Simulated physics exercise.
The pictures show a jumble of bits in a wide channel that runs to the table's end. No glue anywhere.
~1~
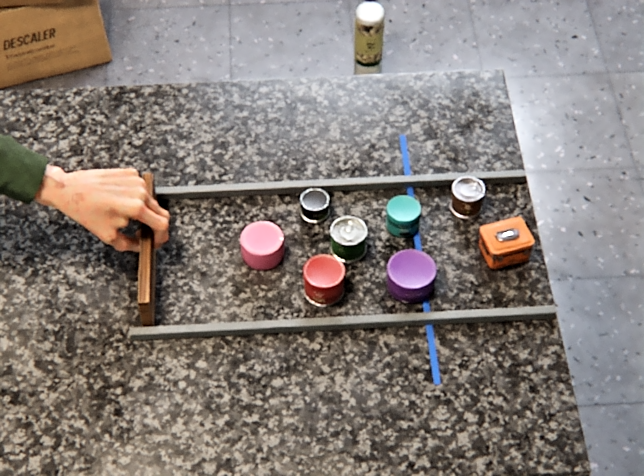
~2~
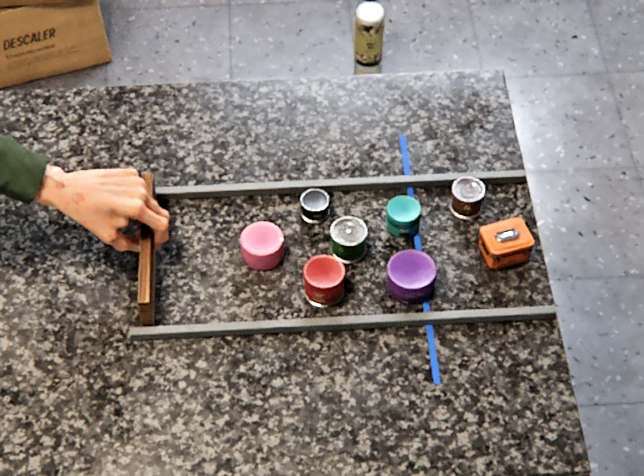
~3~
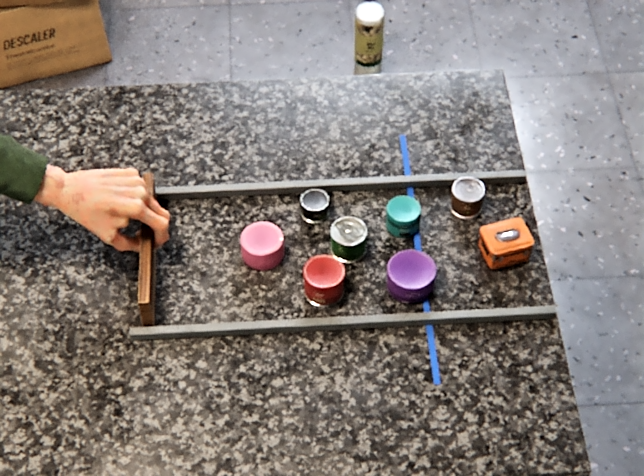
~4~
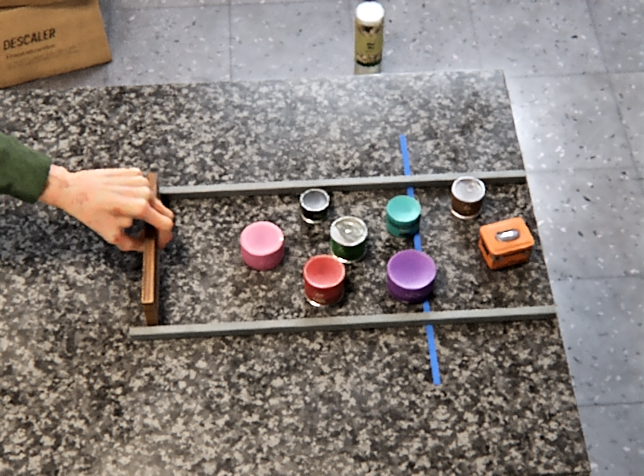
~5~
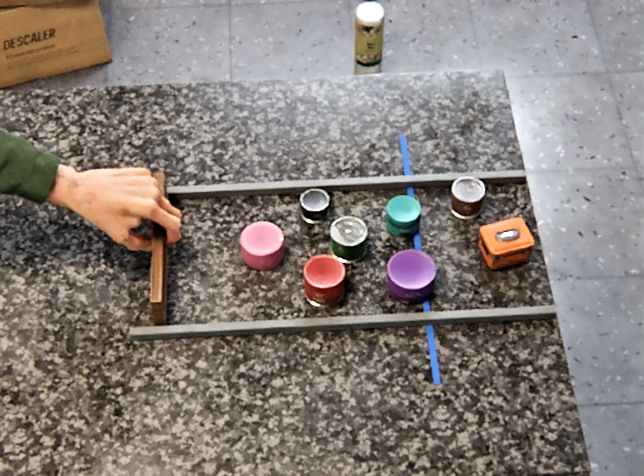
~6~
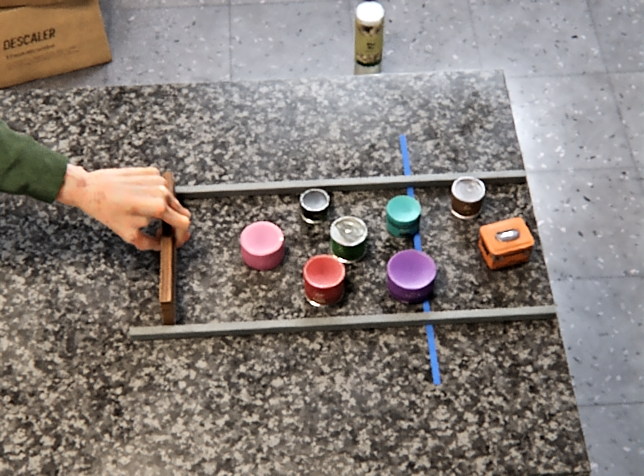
A hand slides a wooden board slightly right between two rails, toward the still, colourful containers.
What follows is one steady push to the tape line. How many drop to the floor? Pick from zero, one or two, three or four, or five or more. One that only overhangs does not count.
Here the number that fall off is zero.
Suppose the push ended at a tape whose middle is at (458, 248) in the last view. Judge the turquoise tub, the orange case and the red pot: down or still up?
The turquoise tub stays on; the orange case is lost; the red pot remains up.
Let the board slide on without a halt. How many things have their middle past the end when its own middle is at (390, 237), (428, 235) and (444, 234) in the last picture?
It would be 0, 0 and 1.
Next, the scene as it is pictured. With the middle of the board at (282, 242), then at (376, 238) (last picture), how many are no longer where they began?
1 and 6.
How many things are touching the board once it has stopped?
That makes 3.
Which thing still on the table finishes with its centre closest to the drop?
The orange case.
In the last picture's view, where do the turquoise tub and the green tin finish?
First (442, 211), then (479, 241).
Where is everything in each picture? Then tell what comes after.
Orange case (506, 244); brown tin (467, 198); purple tub (411, 277); board (148, 249); tape (418, 250), in the first frame.
Brown tin (467, 198); green tin (349, 240), in the second frame.
Purple tub (411, 277); red pot (324, 281), in the third frame.
Orange case (506, 244); board (152, 249), in the fourth frame.
Brown tin (467, 198); pink lid (262, 246), in the fifth frame.
Orange case (506, 244); brown tin (467, 198); purple tub (411, 277); board (169, 248); tape (418, 250), in the sixth frame.
A little later, none off yet; orange case at rest near (506, 244); brown tin at rest near (467, 198); purple tub at rest near (411, 277).
When it is over, the number that fall off is zero.
